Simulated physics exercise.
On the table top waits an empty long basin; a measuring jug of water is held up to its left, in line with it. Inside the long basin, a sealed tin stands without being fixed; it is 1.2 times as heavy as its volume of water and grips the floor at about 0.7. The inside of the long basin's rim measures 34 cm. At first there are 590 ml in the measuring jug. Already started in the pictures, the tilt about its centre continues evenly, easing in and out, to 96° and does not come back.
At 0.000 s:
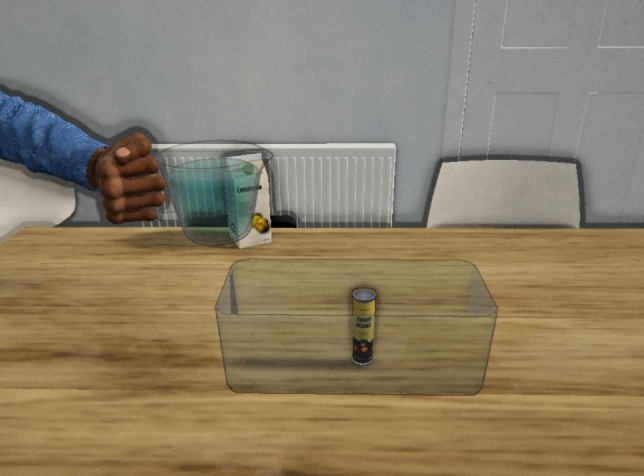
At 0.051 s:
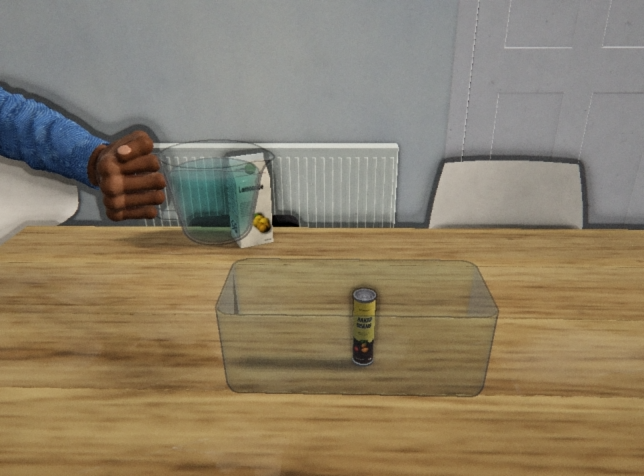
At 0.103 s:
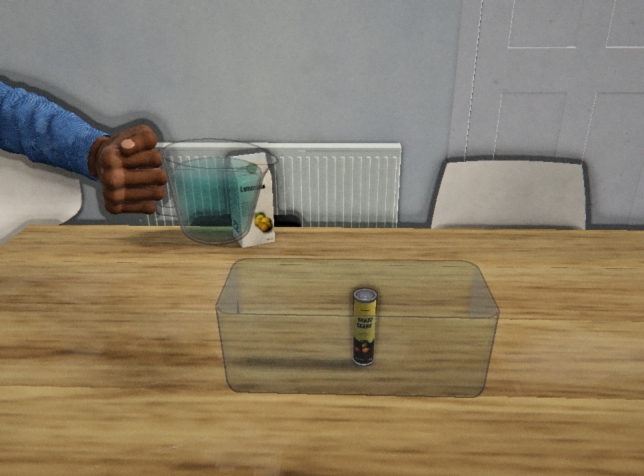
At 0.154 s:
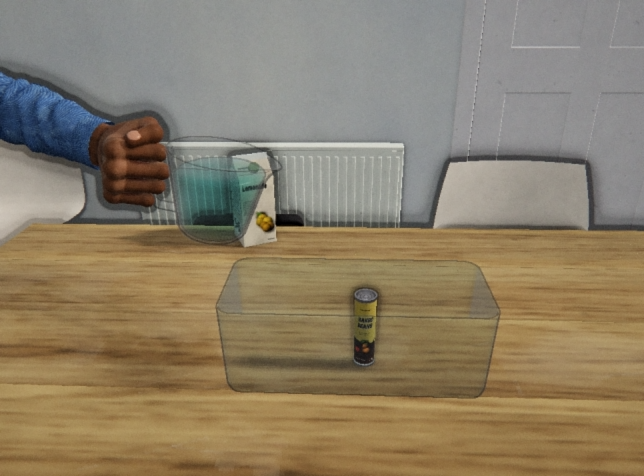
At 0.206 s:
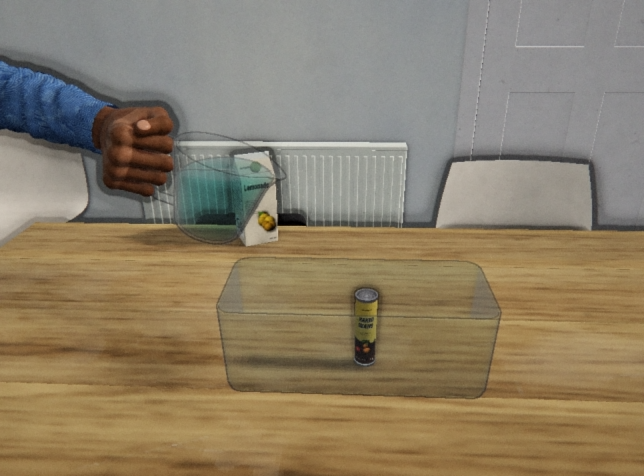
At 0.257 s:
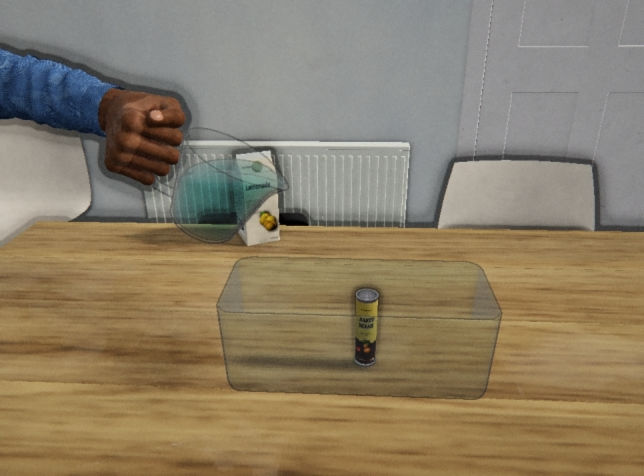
In this clip, a hand holds a clear jug of bluish liquid above a wooden table, beyond a transparent basin with a small tin inside, and gradually tilts the jug to the right while the basin and tin stay still.
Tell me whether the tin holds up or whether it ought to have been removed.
It does not come down.
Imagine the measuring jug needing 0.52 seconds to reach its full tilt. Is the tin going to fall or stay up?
In that case the tin does not tip.
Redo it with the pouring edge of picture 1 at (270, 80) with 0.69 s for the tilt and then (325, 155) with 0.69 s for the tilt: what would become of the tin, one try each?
The tin overturns the first time and overturns the second time.
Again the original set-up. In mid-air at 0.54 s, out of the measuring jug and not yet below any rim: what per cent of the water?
It comes to roughly 28 per cent.
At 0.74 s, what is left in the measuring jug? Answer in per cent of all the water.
I reckon near 10 per cent still sits there.
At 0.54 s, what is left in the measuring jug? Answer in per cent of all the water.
Near 50 in a hundred.
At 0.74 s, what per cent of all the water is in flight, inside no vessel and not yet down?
Close to 10 in every hundred parts.
After 0.54 s the tilt is 85° and 50 per cent is still to pour; the tin stands where it began.
After 0.74 s the tilt is 96° and 10 per cent is still to pour; the tin stands where it began.
After 0.96 s the tilt is 96° and 1 per cent is still to pour; the tin stands where it began.
After 1.19 s the tilt is 96° and 0 per cent is still to pour; the tin stands where it began.
In the end the tin stands where it began.
